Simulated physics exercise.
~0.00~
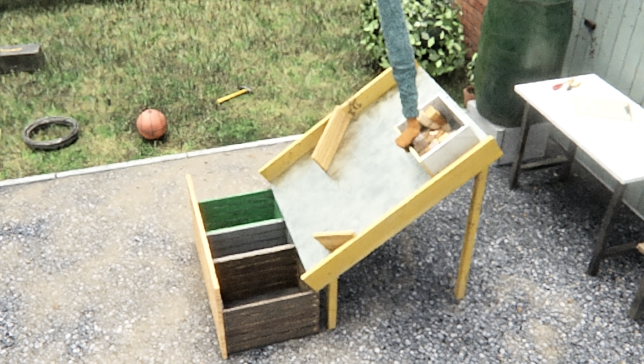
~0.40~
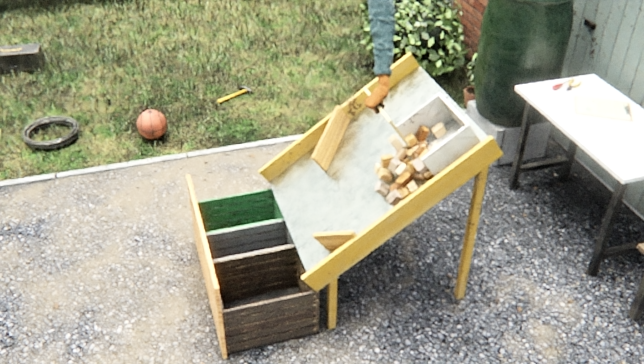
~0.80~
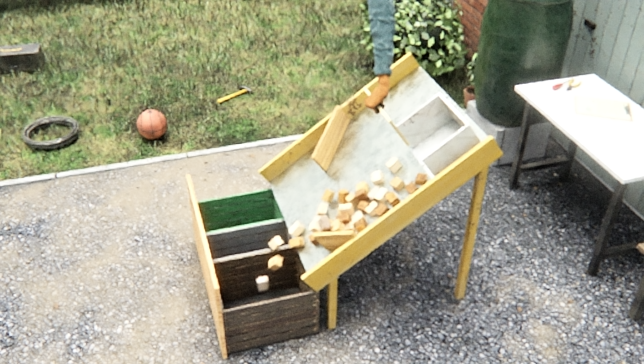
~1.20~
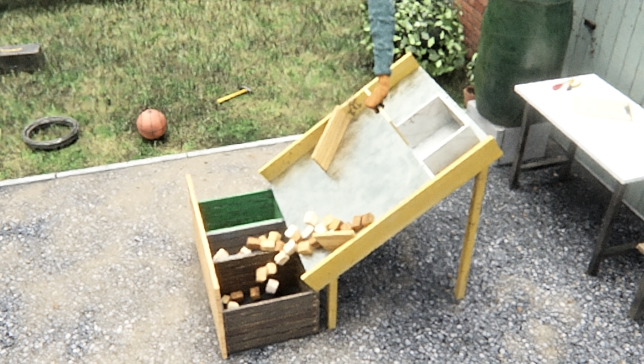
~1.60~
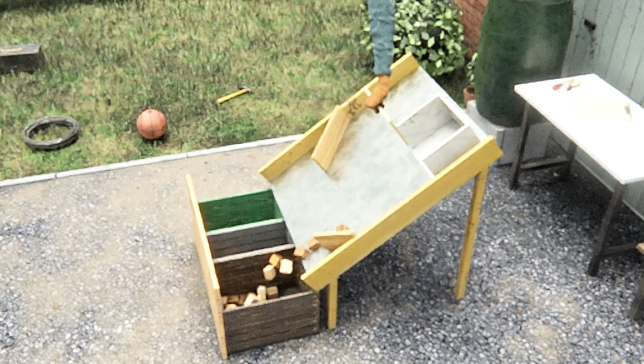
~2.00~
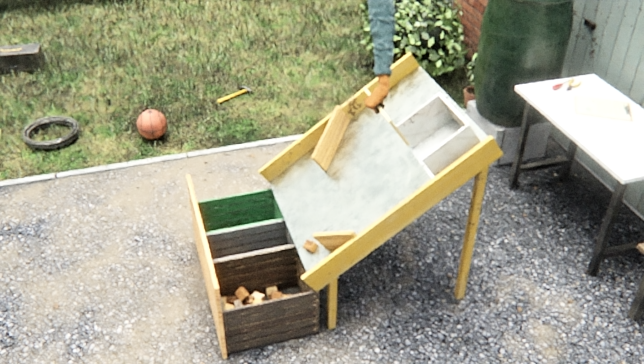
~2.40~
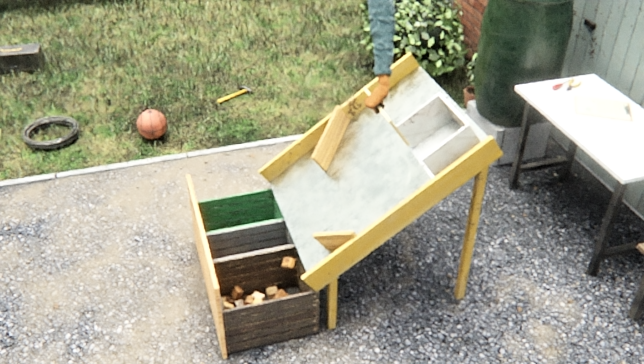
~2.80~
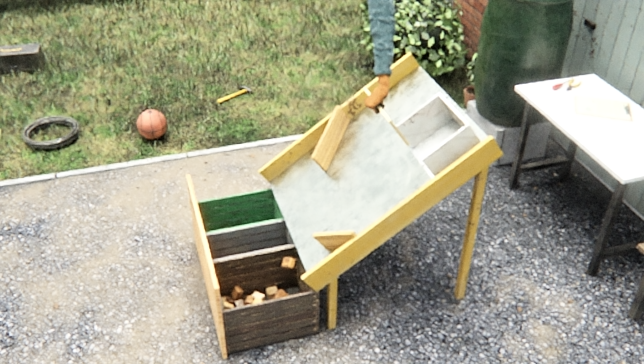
Garden patio, a blue-sleeved arm lifting a gate and wooden blocks tumbling down a tilted table, most settling in the nearest bin.
